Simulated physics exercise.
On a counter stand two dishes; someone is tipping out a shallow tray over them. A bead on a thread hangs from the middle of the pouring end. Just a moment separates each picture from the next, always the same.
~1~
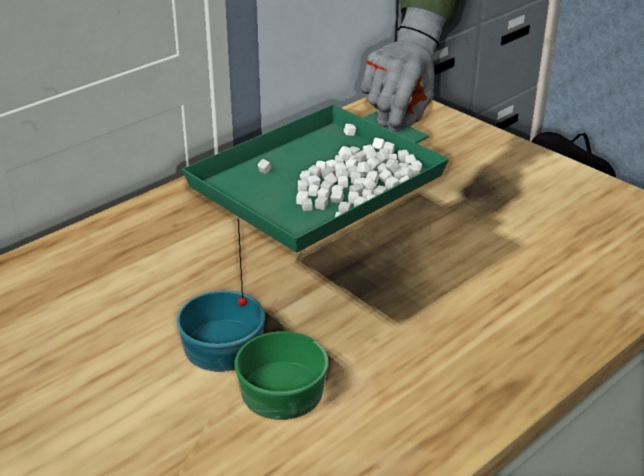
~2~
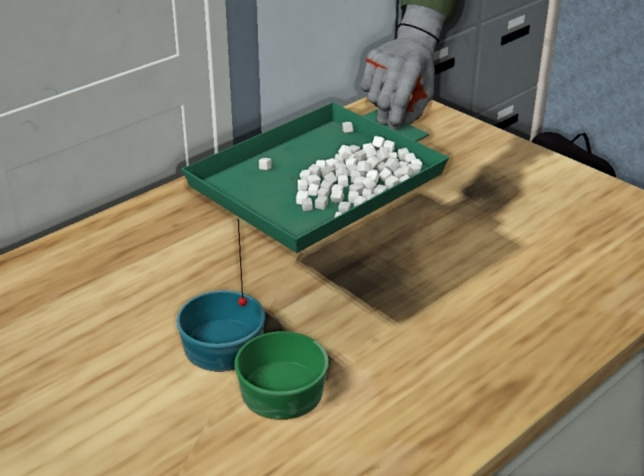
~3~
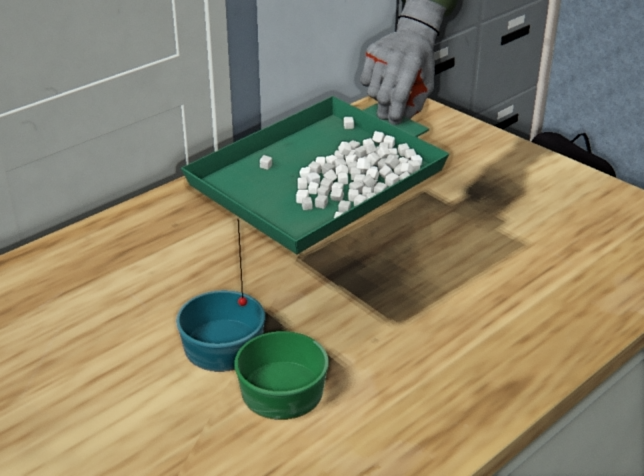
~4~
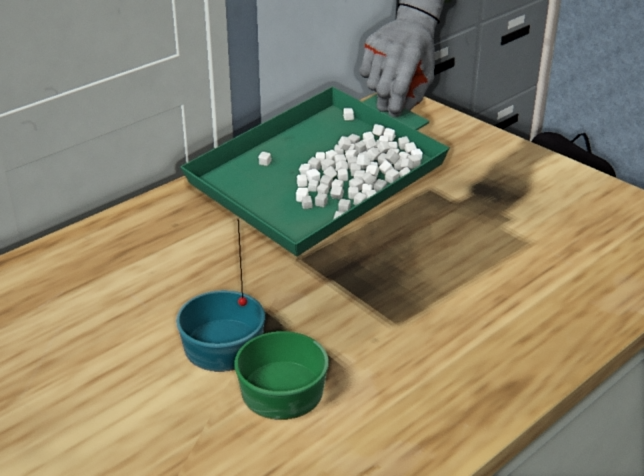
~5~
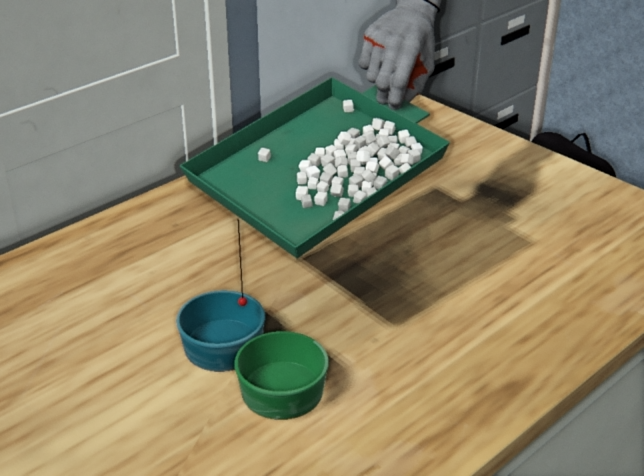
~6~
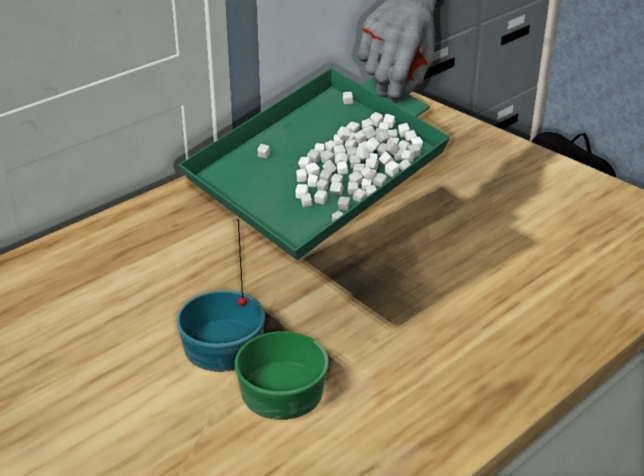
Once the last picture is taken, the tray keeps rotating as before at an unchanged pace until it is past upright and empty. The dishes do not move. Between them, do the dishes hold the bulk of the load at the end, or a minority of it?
The dishes are going to end up holding the main part.
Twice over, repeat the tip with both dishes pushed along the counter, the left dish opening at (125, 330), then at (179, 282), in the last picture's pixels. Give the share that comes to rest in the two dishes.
0 per cent the first time, 10 per cent the second time.
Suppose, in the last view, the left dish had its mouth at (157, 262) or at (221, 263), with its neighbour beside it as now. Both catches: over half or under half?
In the first position shy of half, in the second shy of half.
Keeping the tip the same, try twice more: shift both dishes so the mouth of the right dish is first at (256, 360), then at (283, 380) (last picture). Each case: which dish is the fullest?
The first time it is the dish to the right, and the second time it is the dish to the right.
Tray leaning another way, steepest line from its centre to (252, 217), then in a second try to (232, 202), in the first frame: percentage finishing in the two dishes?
In turn, 40 percent and then 30 percent.
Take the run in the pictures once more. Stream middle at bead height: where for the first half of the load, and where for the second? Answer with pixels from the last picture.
I'd say around (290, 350) at first, then around (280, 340).
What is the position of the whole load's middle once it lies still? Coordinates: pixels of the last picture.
Near (282, 378).
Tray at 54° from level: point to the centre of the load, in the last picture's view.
Mark it at roughly (311, 204) in the final frame.
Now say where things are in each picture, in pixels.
Corners of the pouring end (189, 169) and (297, 234), level; middle of the load (364, 173), sugar cubes; left dish (188, 348); right dish (248, 395); bead on its thread (243, 302), in the first frame.
Corners of the pouring end (188, 169) and (296, 235), level; middle of the load (364, 171), in the second frame.
Corners of the pouring end (188, 168) and (296, 236), tipped barely, lowest at the right corner; middle of the load (364, 168), in the third frame.
Corners of the pouring end (187, 167) and (296, 239), tipped a little, lowest at the right corner; middle of the load (364, 164), in the fourth frame.
Corners of the pouring end (187, 165) and (296, 242), tipped a little, lowest at the right corner; middle of the load (364, 159), in the fifth frame.
Corners of the pouring end (186, 164) and (296, 245), tipped a little, lowest at the right corner; middle of the load (364, 154); left dish (188, 348); right dish (248, 395), in the sixth frame.
Just after the last frame, tray tipped steeply; almost all on the tray; about a tenth in the air.
A moment on, tray tipped right over; almost all on the tray; about a tenth in the right dish; just a few outside both.
Further on, tray tipped past a quarter turn; the larger part in the right dish; just a few in the left dish; about a tenth outside both.
When it is over, tray tipped past a quarter turn; the larger part in the right dish; just a few in the left dish; about a tenth outside both.
